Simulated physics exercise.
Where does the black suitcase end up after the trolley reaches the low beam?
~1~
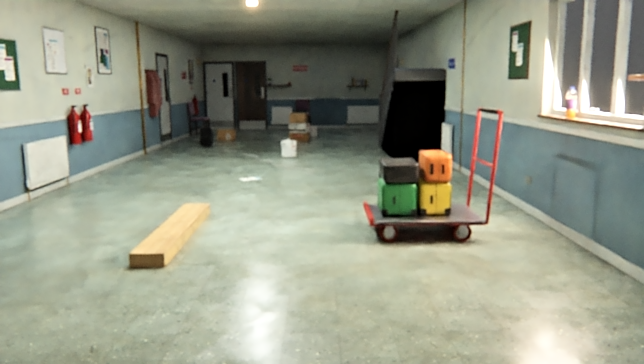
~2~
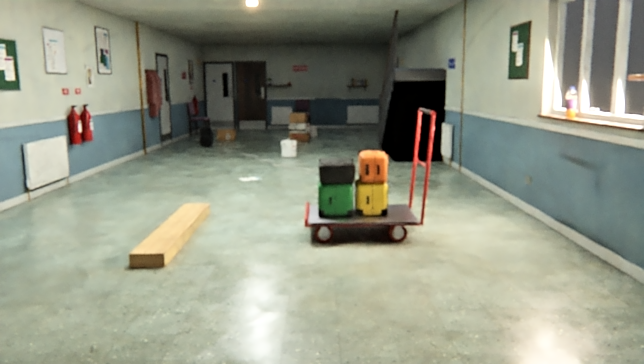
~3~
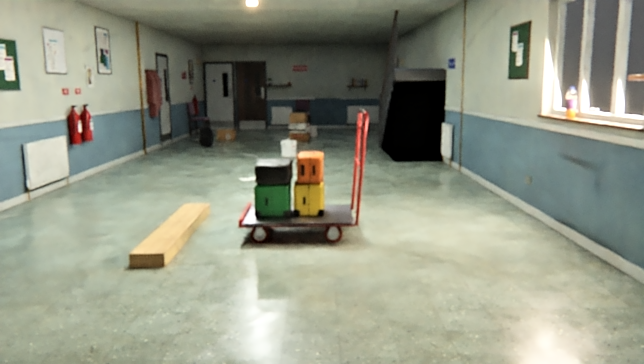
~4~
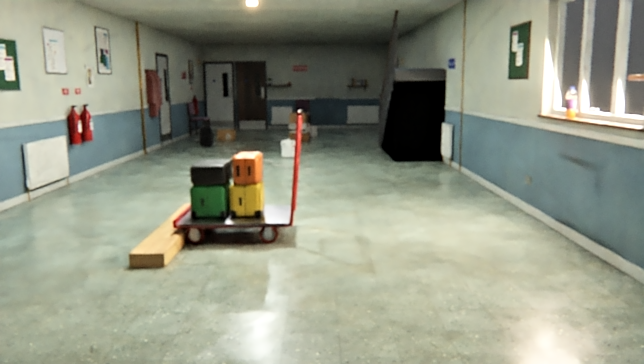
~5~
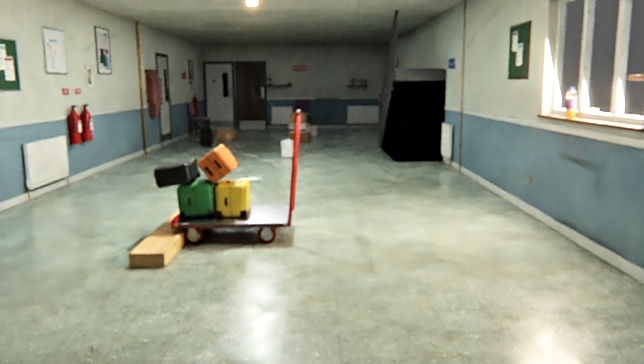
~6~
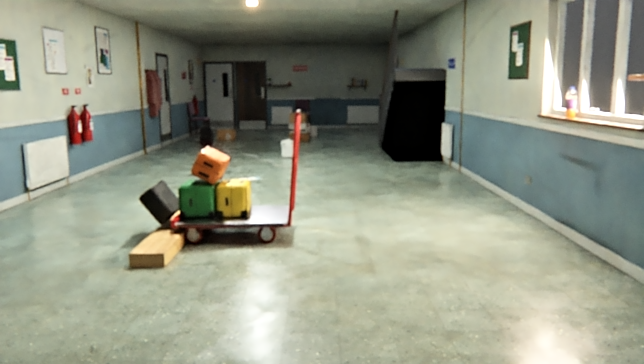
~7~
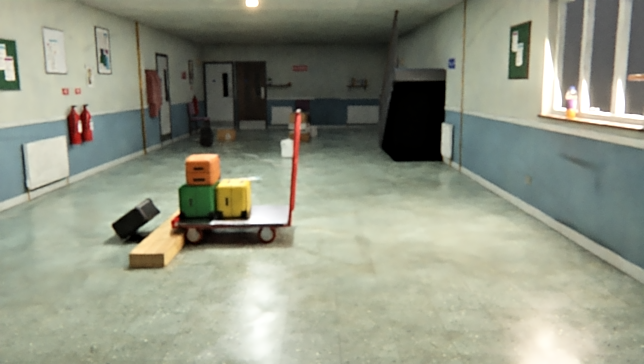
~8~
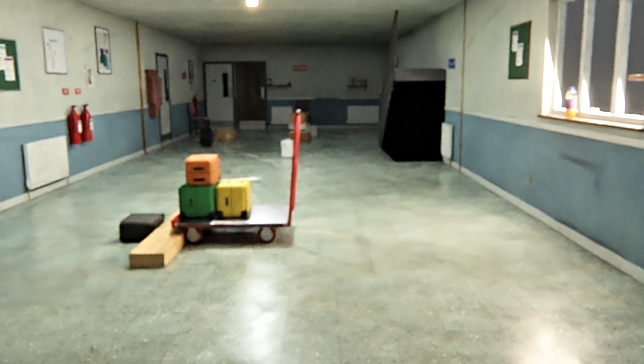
The black suitcase comes off the trolley and ends up lying on the floor, to the left past the beam.
